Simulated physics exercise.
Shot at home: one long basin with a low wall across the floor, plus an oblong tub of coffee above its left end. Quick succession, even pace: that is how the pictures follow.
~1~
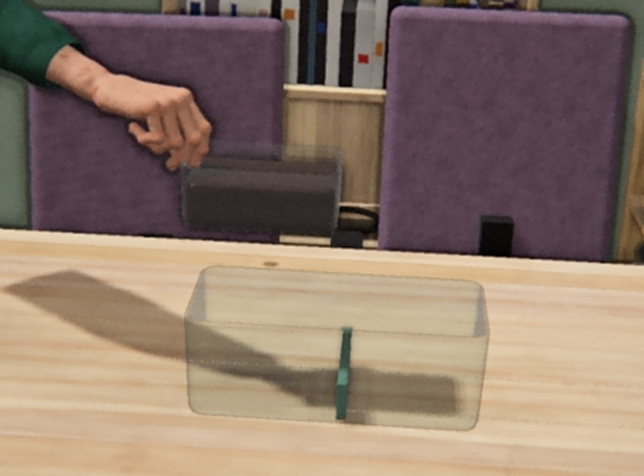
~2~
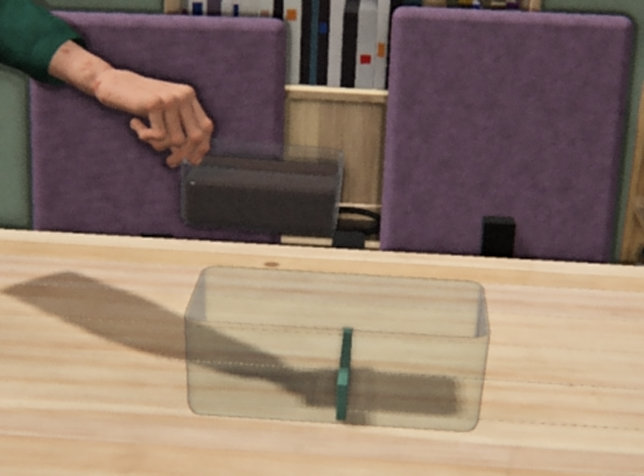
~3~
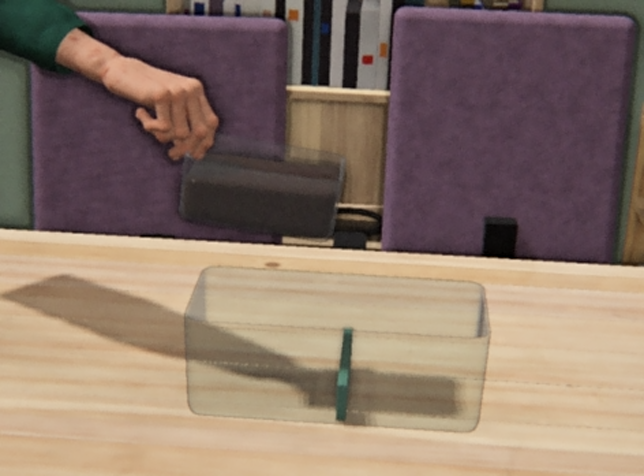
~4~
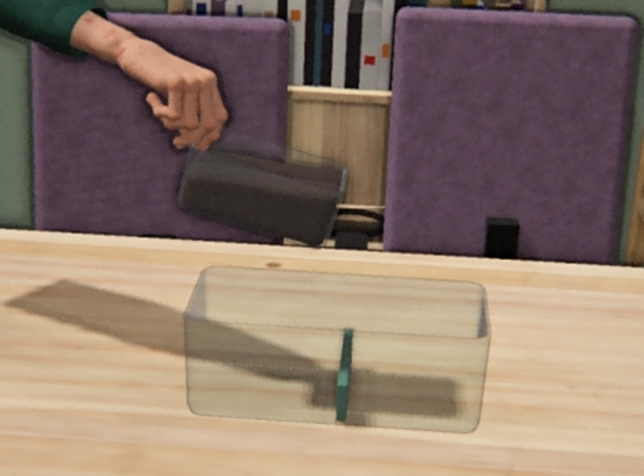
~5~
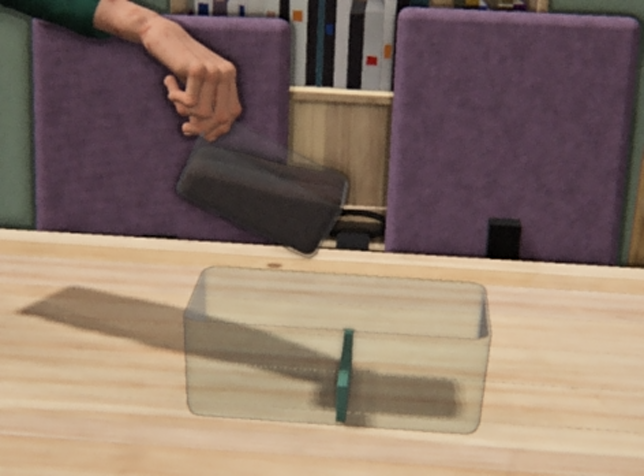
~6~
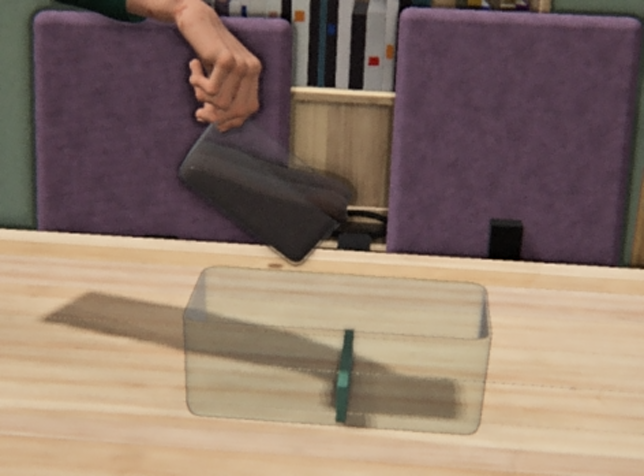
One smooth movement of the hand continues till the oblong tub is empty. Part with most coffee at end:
Right-hand.
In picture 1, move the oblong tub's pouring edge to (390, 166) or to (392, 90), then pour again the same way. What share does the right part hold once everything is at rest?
Close to 80 in a hundred, and close to 80 in a hundred.
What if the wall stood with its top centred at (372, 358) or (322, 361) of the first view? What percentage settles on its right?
Roughly 35 % and 75 %.
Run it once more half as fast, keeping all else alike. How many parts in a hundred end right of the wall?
Something like 75 percent.
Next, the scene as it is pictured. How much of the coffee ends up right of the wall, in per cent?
Close to 65 in a hundred.
A moment on, the tilt is 104° and 11 per cent is still to pour, 4 is left of the wall and 51 right of it.
Next, the tilt is 111° and 3 per cent is still to pour, 17 is left of the wall and 63 right of it.
Then the tilt is 111° and 0 per cent is still to pour, 27 is left of the wall and 66 right of it.
Later the tilt is 111° and 0 per cent is still to pour, 32 is left of the wall and 64 right of it.
At rest 34 per cent lies left of the wall, 63 right of it and 3 outside.
